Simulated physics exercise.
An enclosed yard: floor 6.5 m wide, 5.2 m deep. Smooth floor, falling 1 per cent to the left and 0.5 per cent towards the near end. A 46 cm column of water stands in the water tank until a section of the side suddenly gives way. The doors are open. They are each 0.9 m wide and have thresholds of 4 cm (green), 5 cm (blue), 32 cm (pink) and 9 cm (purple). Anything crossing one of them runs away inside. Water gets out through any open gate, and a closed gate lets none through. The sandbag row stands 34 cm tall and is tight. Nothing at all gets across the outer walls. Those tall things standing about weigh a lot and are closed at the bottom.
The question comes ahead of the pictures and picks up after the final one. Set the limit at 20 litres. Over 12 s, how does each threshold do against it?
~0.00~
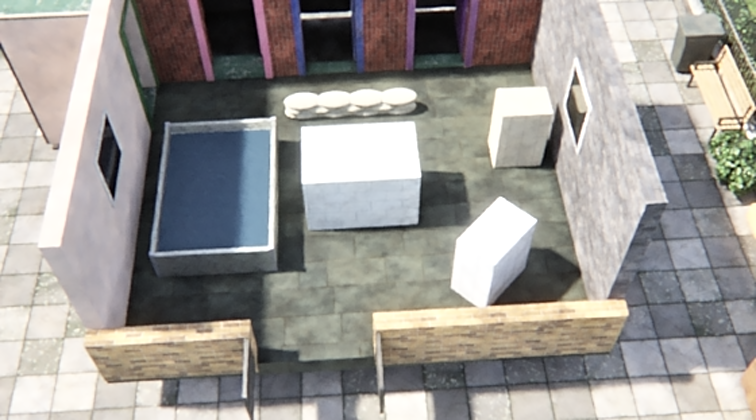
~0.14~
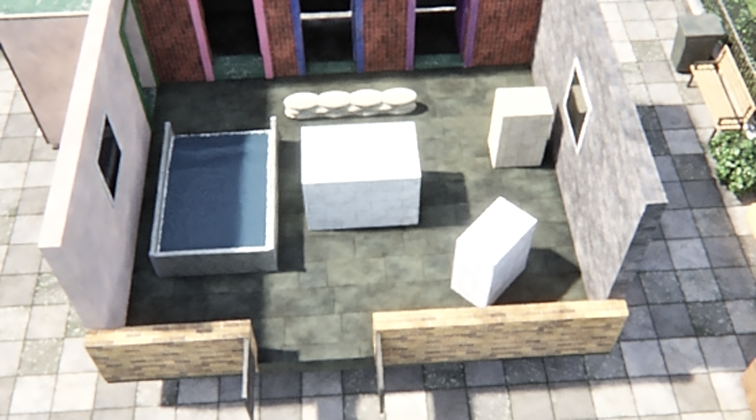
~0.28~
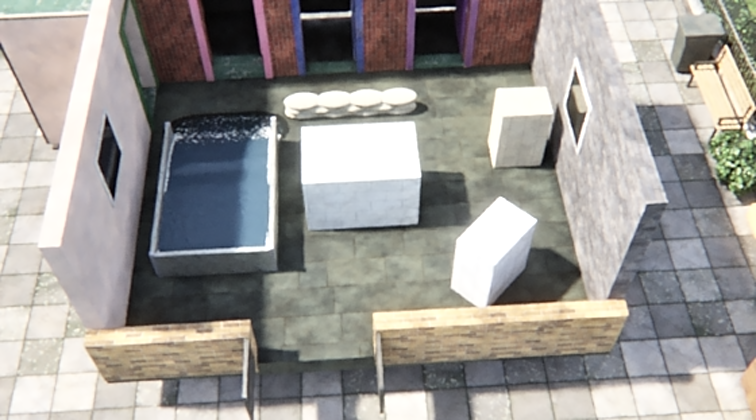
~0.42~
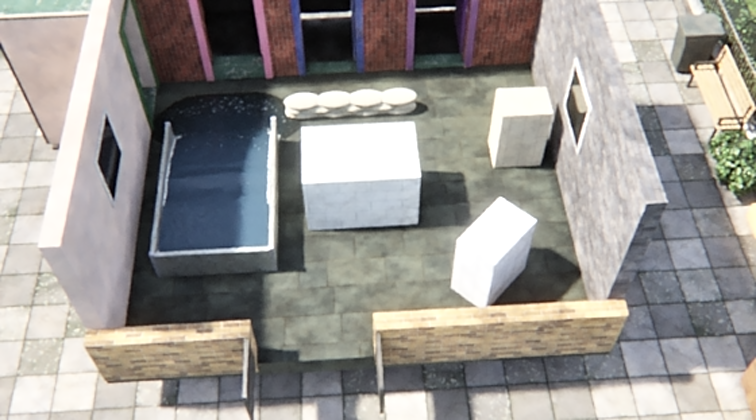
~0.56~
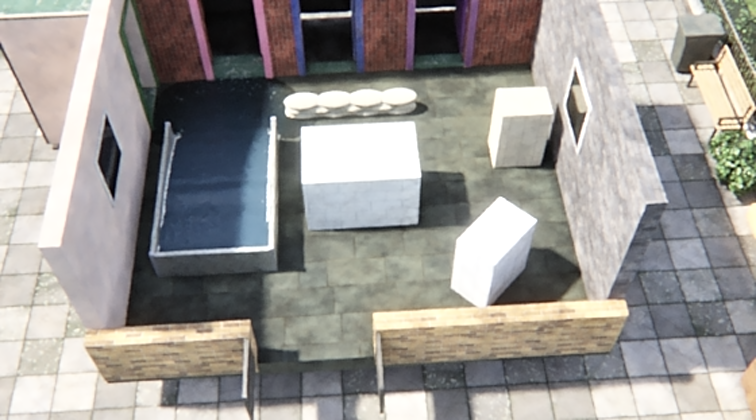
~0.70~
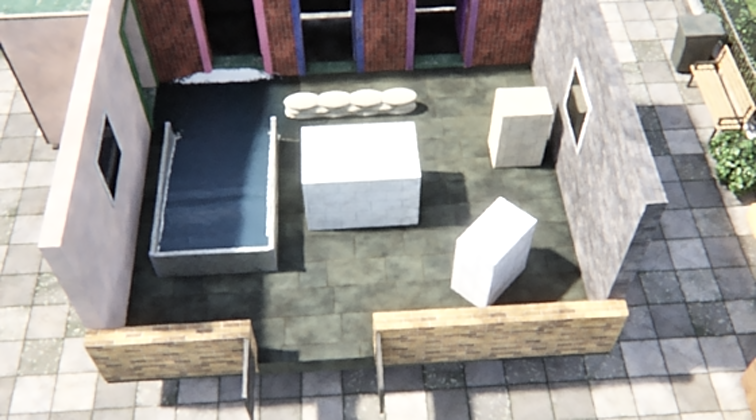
Result: At the green door the amount will climb above the limit; at the blue door the amount will climb above the limit; at the pink door the amount will stay short of the limit; at the purple door the amount will stay short of the limit.
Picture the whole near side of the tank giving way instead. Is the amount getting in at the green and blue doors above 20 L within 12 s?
Well, against that limit, at green it's too much, and at blue it's within bounds.
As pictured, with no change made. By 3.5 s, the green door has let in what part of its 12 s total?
Around 55 percent.
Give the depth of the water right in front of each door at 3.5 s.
Depths: Green door 21 cm, blue door 9 cm, pink door 19 cm, purple door 9 cm.
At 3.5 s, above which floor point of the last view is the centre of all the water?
Its balance point sits around (265, 132).
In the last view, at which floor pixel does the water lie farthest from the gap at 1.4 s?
I'd put it near pixel (345, 73) of the last picture.
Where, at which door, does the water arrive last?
That's the purple door.
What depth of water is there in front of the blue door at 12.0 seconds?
Roughly 4.0 centimetres.
After 1.4 s water covers 15 % of the floor and is deepest (32 cm) near (159, 83); green door 15 cm at the sill, 10 L in, blue door 6 cm at the sill, 0 L in, pink door 29 cm at the sill, 0 L in, purple door not reached.
After 2.2 s water covers 20 % of the floor and is deepest (31 cm) near (221, 80); green door 23 cm at the sill, 95 L in, blue door 10 cm at the sill, 4 L in, pink door 29 cm at the sill, 0 L in, purple door 1 cm at the sill, 0 L in.
After 3.5 s water covers 35 % of the floor and is deepest (22 cm) near (159, 83); green door 21 cm at the sill, 273 L in, blue door 9 cm at the sill, 19 L in, pink door 19 cm at the sill, 0 L in, purple door 9 cm at the sill, 0 L in.
After 7.0 s water covers 65 % of the floor and is deepest (12 cm) near (122, 356); green door 9 cm at the sill, 449 L in, blue door 5 cm at the sill, 37 L in, pink door 7 cm at the sill, 0 L in, purple door 5 cm at the sill, 0 L in.
After 12.0 s water covers 90 % of the floor and is deepest (8 cm) near (152, 130); green door 7 cm at the sill, 483 L in, blue door 4 cm at the sill, 38 L in, pink door 7 cm at the sill, 0 L in, purple door 3 cm at the sill, 0 L in.
